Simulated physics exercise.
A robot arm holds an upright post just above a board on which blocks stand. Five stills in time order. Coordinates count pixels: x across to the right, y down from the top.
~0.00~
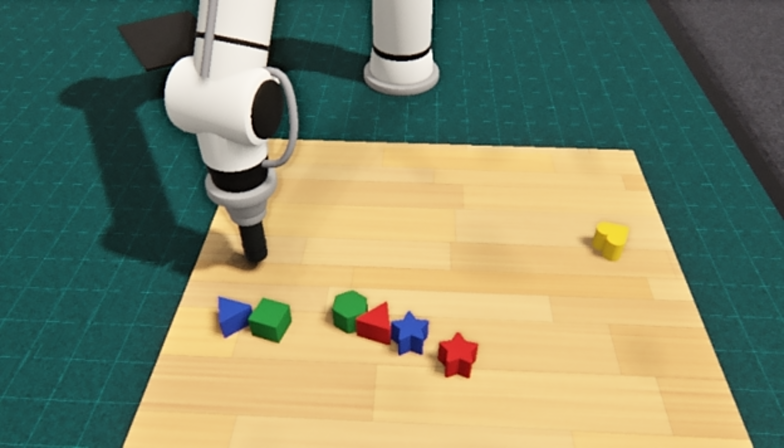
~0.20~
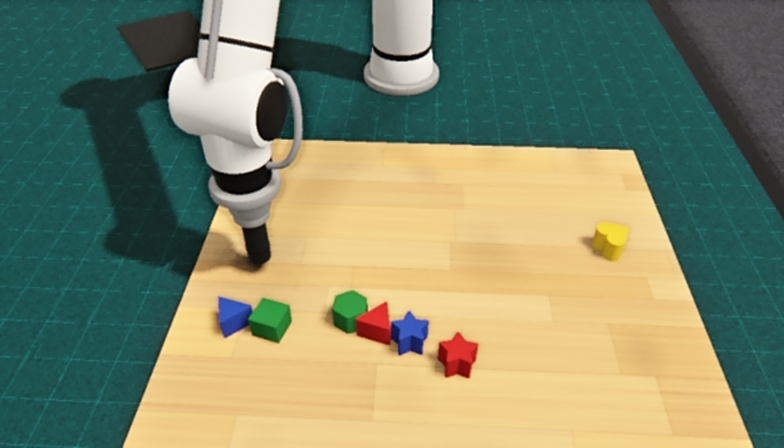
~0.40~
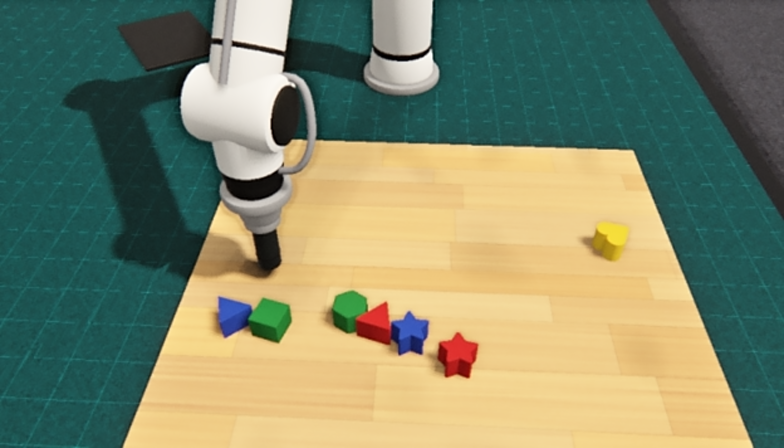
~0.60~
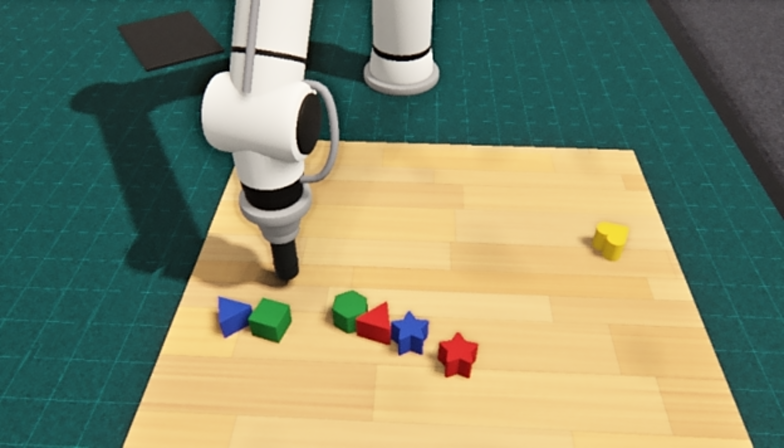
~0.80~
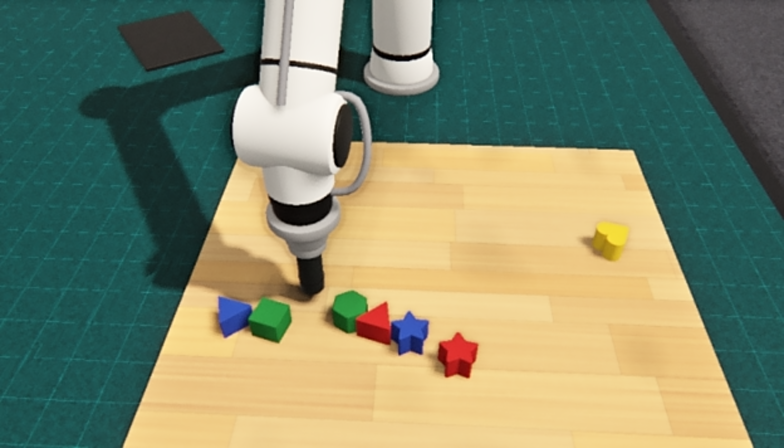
White robot arm moving its black post rightward and slightly nearer above a wooden board, while the colourful blocks stay still.
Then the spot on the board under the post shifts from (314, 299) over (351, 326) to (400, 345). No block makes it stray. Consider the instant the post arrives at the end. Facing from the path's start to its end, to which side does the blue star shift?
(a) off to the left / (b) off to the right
Correct choice: A.
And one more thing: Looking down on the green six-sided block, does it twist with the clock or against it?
Looking down: Clockwise.
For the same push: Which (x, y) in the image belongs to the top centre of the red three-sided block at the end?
The middle of its upper face will lie at (439, 368).
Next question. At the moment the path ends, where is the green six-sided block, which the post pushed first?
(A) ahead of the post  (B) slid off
Option A.
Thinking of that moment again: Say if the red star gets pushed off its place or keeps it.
Moved.
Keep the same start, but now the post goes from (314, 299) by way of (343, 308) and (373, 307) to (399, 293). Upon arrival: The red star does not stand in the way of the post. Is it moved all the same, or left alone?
The block stays on its spot.
What follows on the original path. One third of the way, post at (337, 307); green six-sided block at (363, 313); red three-sided block at (388, 325), turned 20° anticlockwise; blue star at (422, 328).
Two thirds of the way, post at (366, 322); green six-sided block at (391, 330), turned 30° clockwise; red three-sided block at (413, 346), turned 20° anticlockwise; blue star at (439, 330), turned 30° anticlockwise; red star at (463, 349).
At the end, post at (401, 333); green six-sided block at (422, 347), turned 45° clockwise; red three-sided block at (439, 368); blue star at (450, 332), turned 85° anticlockwise; red star at (479, 351), turned 50° clockwise.
